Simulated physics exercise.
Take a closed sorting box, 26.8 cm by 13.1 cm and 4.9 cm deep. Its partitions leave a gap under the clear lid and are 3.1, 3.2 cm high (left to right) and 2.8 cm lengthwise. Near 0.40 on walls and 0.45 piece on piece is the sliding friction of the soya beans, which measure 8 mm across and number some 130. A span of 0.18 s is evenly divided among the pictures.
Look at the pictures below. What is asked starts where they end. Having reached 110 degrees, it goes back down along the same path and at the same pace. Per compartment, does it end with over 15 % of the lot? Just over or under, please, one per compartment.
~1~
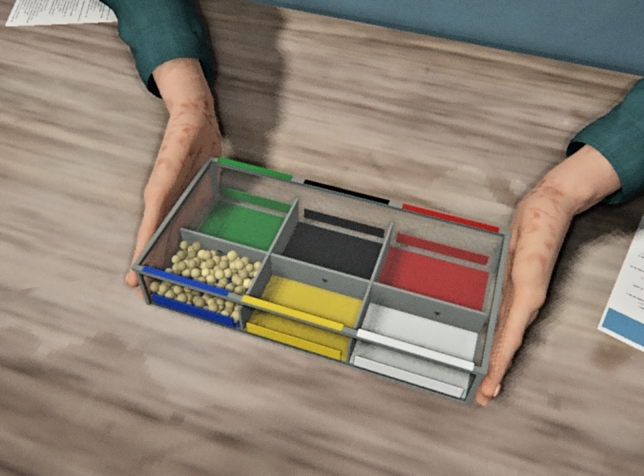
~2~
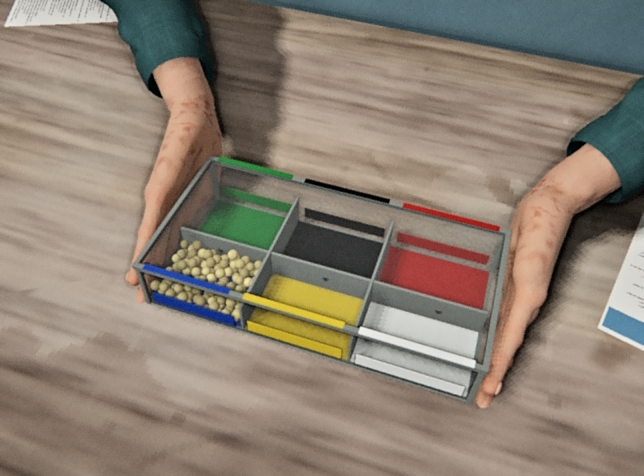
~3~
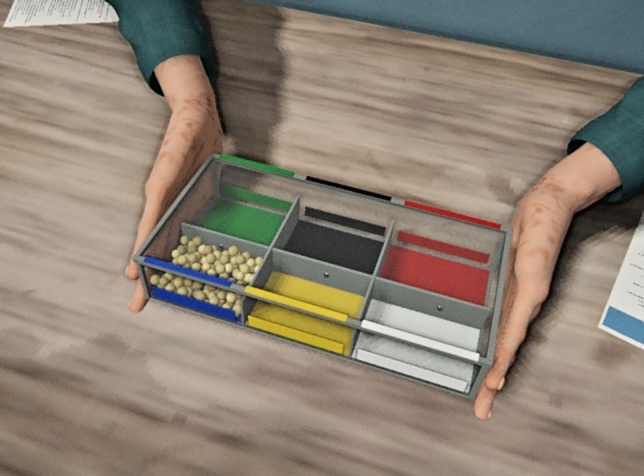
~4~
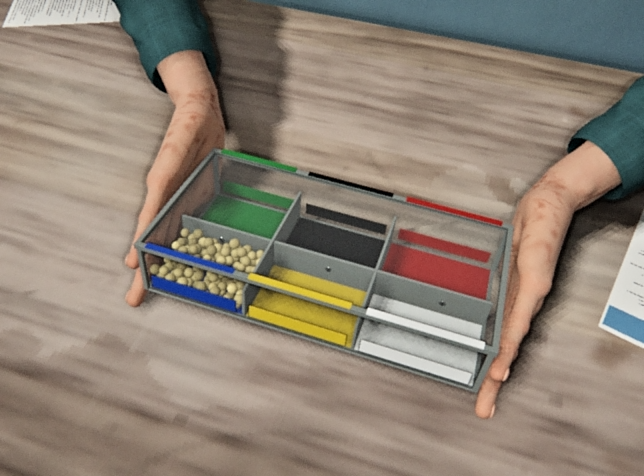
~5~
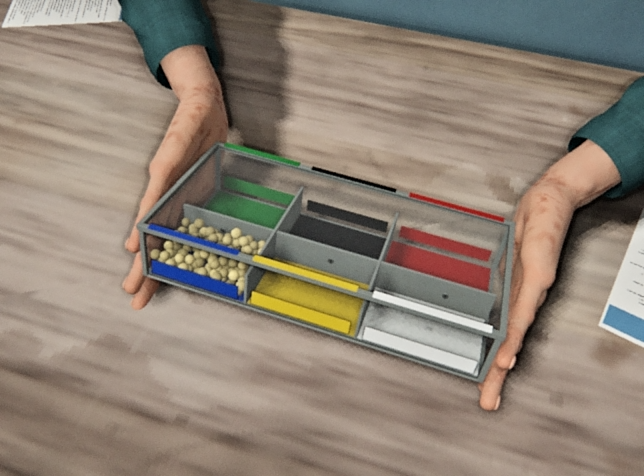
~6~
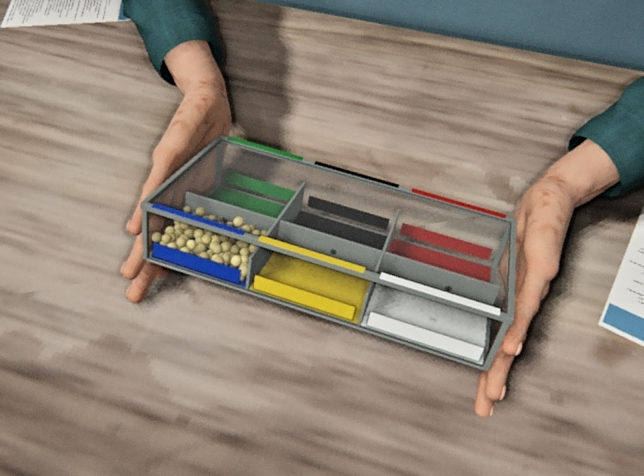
Red compartment: Under, blue compartment: Under, green compartment: Over, yellow compartment: Under, white compartment: Under, black compartment: Over.
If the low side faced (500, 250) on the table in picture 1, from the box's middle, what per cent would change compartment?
Estimate: Near 90 per cent.
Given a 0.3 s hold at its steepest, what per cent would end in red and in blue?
Result - red: 10 %, blue: 0 %.
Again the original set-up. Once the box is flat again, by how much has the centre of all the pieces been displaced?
Roughly 9.0 cm.
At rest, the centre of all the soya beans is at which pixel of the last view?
About (279, 224).
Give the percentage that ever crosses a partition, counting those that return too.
I'd say near 100 percent of them.
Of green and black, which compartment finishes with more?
Fuller: Green.
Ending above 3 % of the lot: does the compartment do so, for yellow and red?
Yellow: False; red: True.
Then, 0.70 s after the last picture, tilt 110 degrees; blue 50 %, green 40 %, black 10 %.
Then, 1.17 s after the last picture, tilt 49 degrees; red 5 %, green 65 %, black 25 %.
Then, 1.71 s after the last picture, tilt 0 degrees; red 5 %, green 65 %, black 30 %.
In the end, red 5 %, blue 0 %, green 65 %, yellow 0 %, white 0 %, black 30 %.
